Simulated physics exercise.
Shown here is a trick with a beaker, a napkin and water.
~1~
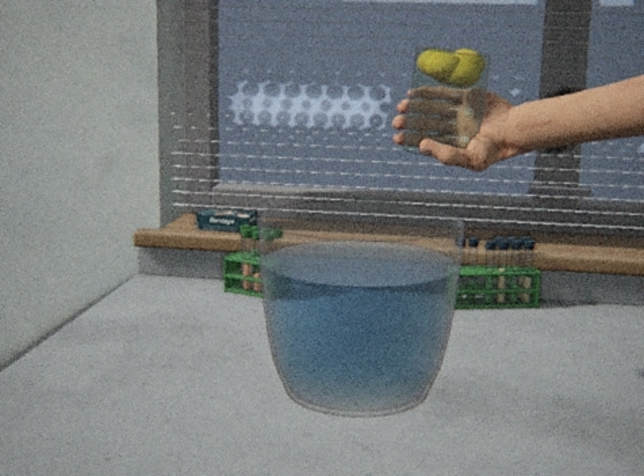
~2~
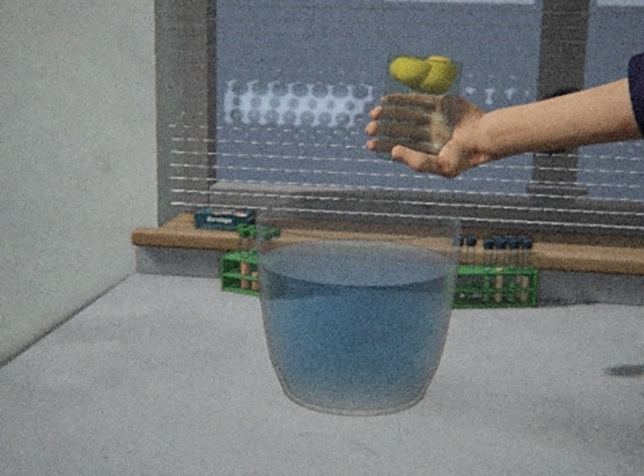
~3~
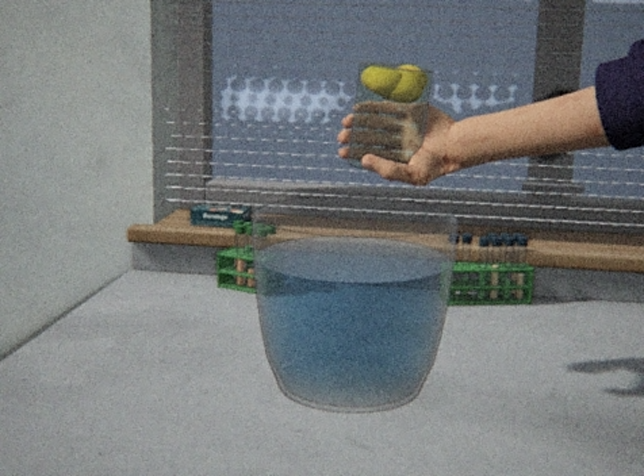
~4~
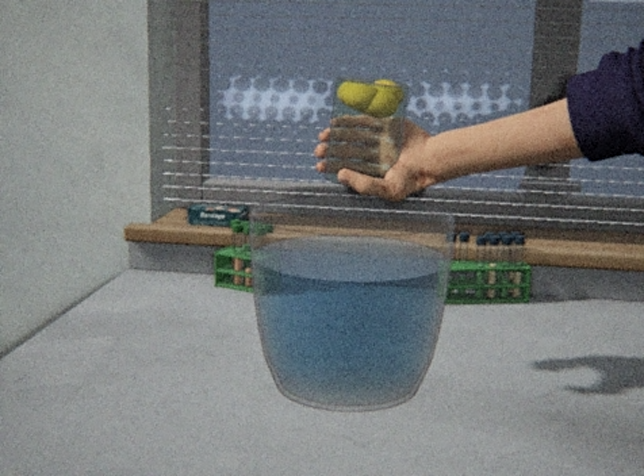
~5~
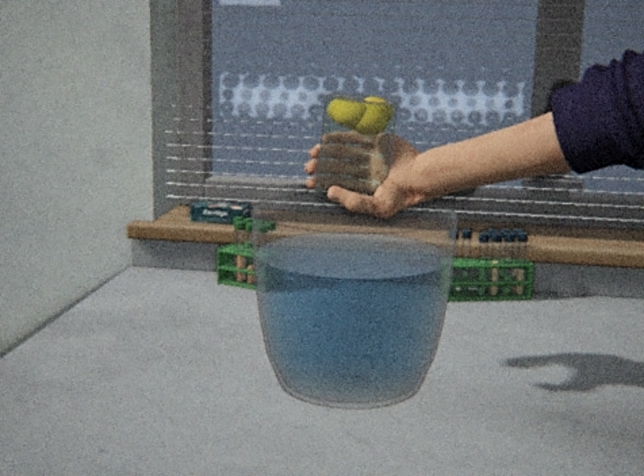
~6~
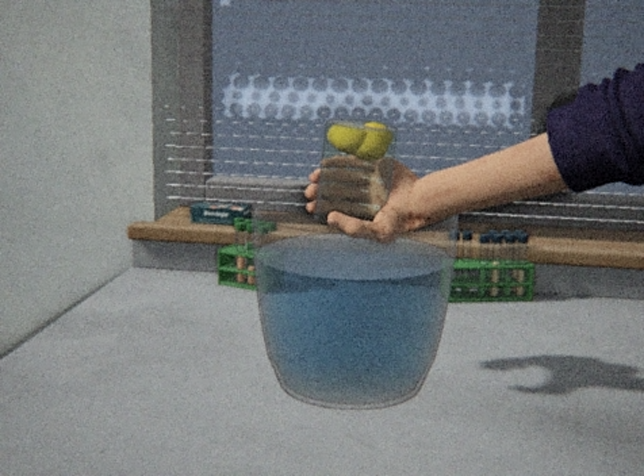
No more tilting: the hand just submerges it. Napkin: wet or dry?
It stays safe.
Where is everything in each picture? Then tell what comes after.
In the first frame, beaker (446, 104) mouth down; above the clear tub.
In the second frame, beaker (419, 111) mouth down; napkin (424, 72); coming down.
In the third frame, beaker (390, 119) mouth down; lower.
In the fourth frame, beaker (366, 134) mouth down; napkin (371, 96); lower still.
In the fifth frame, beaker (356, 150) mouth down; close to the surface.
In the sixth frame, beaker (356, 175) mouth down; napkin (360, 139); just over the surface.
Next, the beaker enters the water.
After that, air is trapped inside and holds the level down.
Finally, the beaker is under, still full of air, and the napkin is dry.
